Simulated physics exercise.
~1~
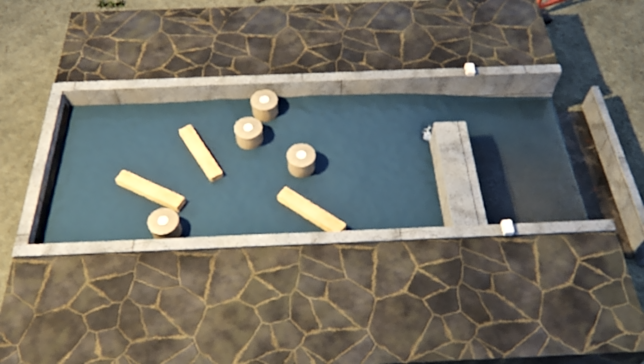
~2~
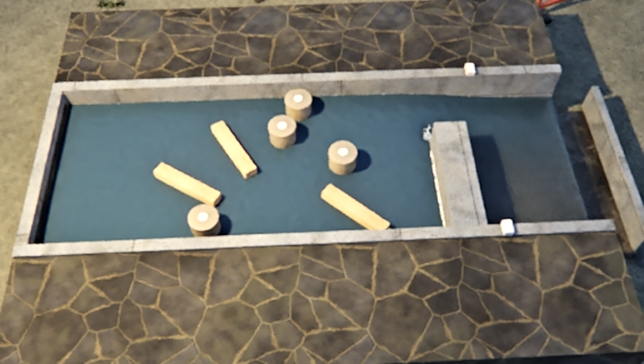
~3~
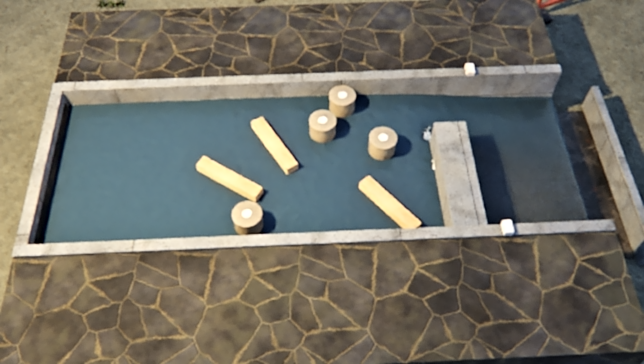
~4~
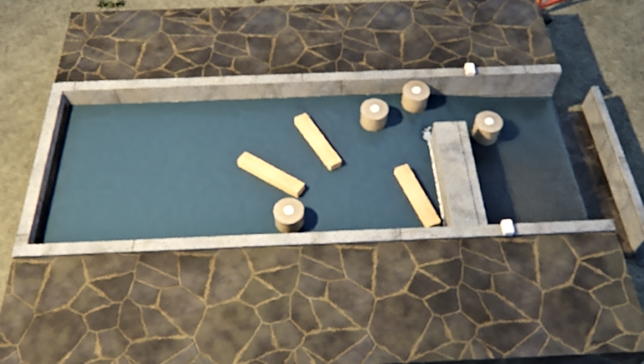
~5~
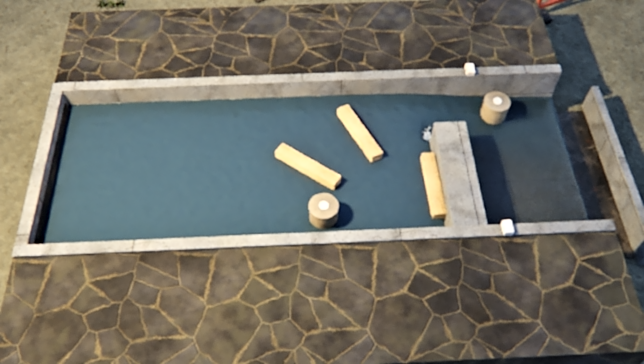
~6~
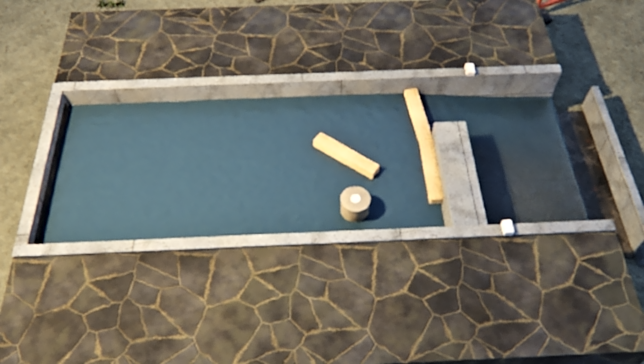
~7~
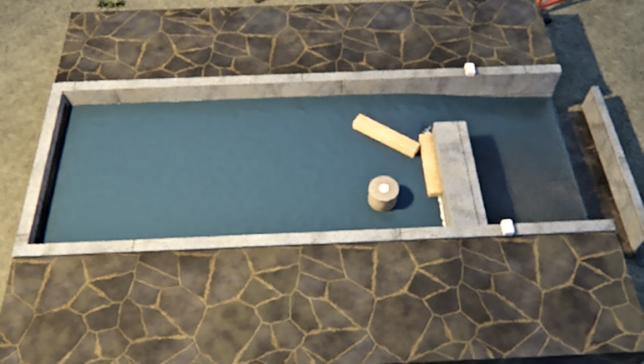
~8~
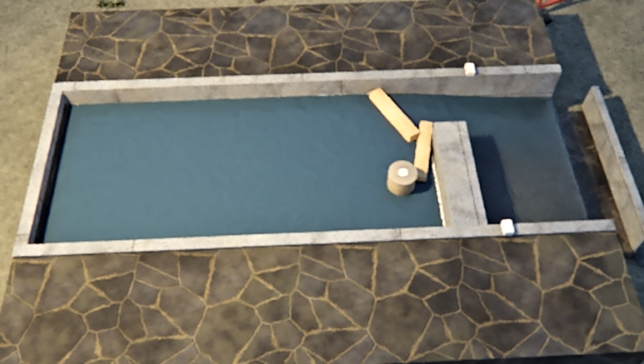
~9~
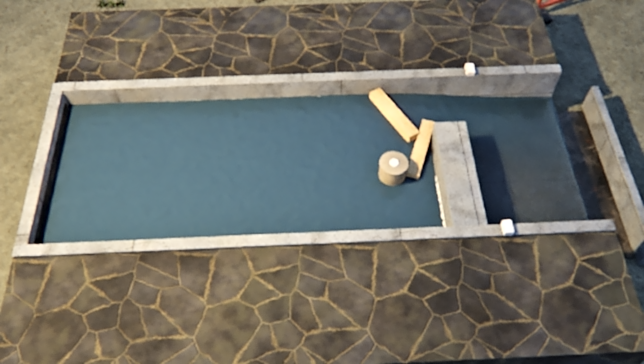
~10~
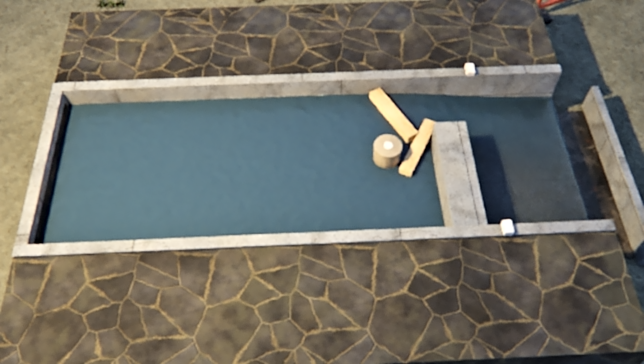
Blue channel between stone-patterned banks carrying round tubs and wooden beams rightward, most slipping past a barrier, three pieces jamming beside it.
